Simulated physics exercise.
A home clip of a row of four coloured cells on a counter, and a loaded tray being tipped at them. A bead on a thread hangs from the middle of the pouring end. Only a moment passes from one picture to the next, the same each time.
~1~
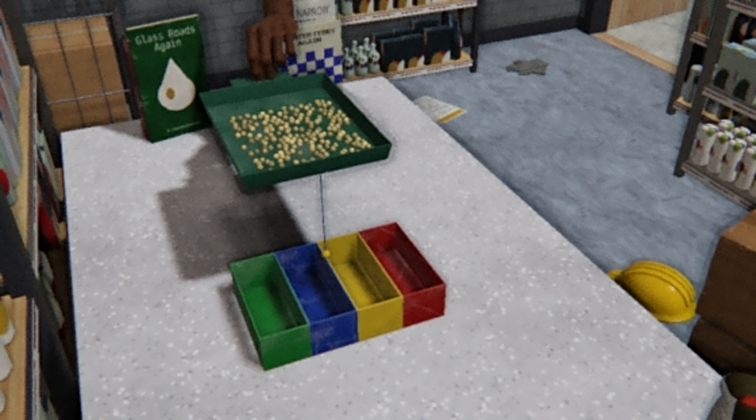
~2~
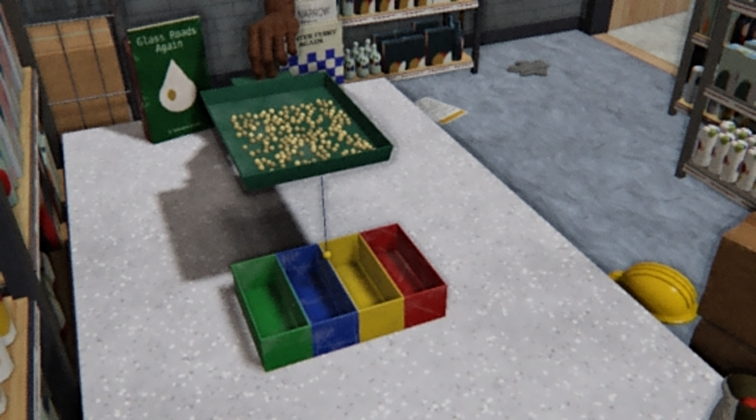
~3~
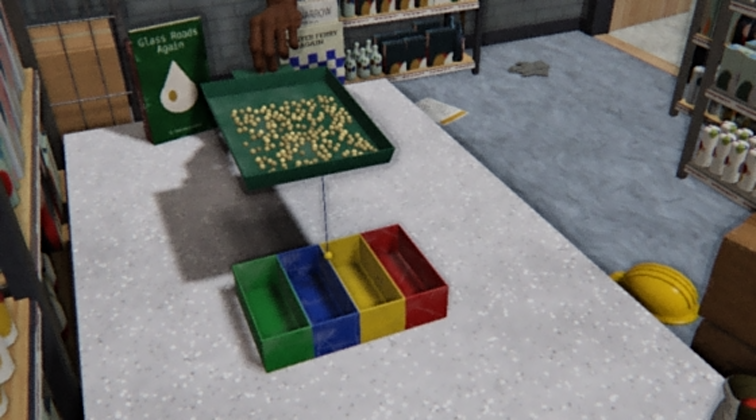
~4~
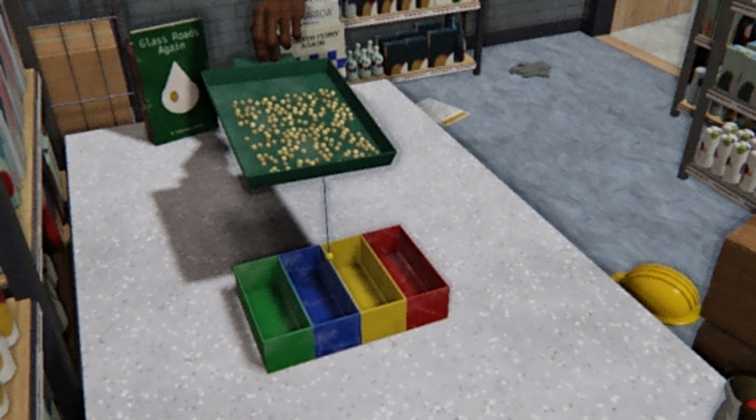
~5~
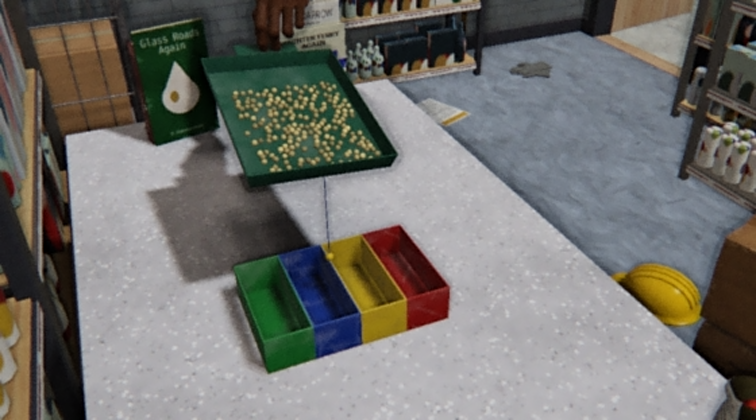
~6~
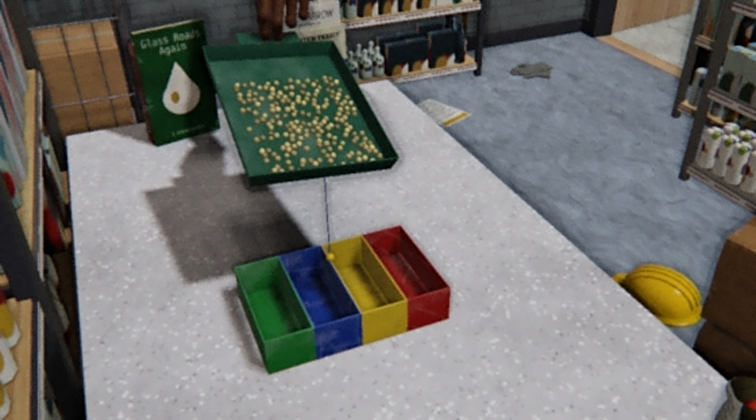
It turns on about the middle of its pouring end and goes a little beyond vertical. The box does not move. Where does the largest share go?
Most goes to the red cell.
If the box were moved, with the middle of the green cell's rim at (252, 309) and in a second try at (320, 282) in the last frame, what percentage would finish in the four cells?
About 80 and 100 per cent.
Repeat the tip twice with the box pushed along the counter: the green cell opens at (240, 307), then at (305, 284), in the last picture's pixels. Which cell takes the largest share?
One: That red cell. Two: That yellow cell.
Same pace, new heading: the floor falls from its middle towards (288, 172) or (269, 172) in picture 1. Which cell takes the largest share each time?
One: The green cell. Two: Green.
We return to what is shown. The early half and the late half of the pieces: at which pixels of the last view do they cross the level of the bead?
At about (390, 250), then at (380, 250).
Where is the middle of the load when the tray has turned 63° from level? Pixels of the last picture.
Close to (356, 157).
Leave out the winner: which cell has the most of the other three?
The runner-up: Yellow.
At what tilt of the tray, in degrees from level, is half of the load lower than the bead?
Around 115° of tilt.
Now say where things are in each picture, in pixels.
Corners of the pouring end at (244, 173) and (387, 143), level; middle of the load at (302, 137), soya beans; bead on its thread at (326, 254); green cell at (286, 345); blue cell at (334, 330); yellow cell at (380, 316); red cell at (424, 303), in the first picture.
Corners of the pouring end at (246, 174) and (389, 145), level; middle of the load at (303, 137), in the second picture.
Corners of the pouring end at (247, 174) and (390, 147), tipped barely, lowest at the right corner; middle of the load at (304, 135), in the third picture.
Corners of the pouring end at (249, 174) and (392, 150), tipped a little, lowest at the right corner; middle of the load at (306, 131), in the fourth picture.
Corners of the pouring end at (251, 173) and (393, 153), tipped a little, lowest at the right corner; middle of the load at (307, 127), in the fifth picture.
Corners of the pouring end at (252, 173) and (394, 156), tipped clearly, lowest at the right corner; middle of the load at (309, 125); green cell at (290, 348); blue cell at (339, 333); yellow cell at (385, 320); red cell at (428, 306), in the sixth picture.
Soon, tray tipped steeply; nearly all on the tray; a stray few falling or outside the box.
A while on, tray tipped past a quarter turn; most on the tray; a small part in the red cell; a stray few in the yellow cell; a stray few falling or outside the box.
Towards the end, tray tipped past a quarter turn; about two thirds in the red cell; about a third in the yellow cell; a stray few in the blue cell; a stray few in the green cell; a small part falling or outside the box.
Finally, tray tipped past a quarter turn; about two thirds in the red cell; about a third in the yellow cell; a stray few in the blue cell; a stray few in the green cell; a small part outside the box.
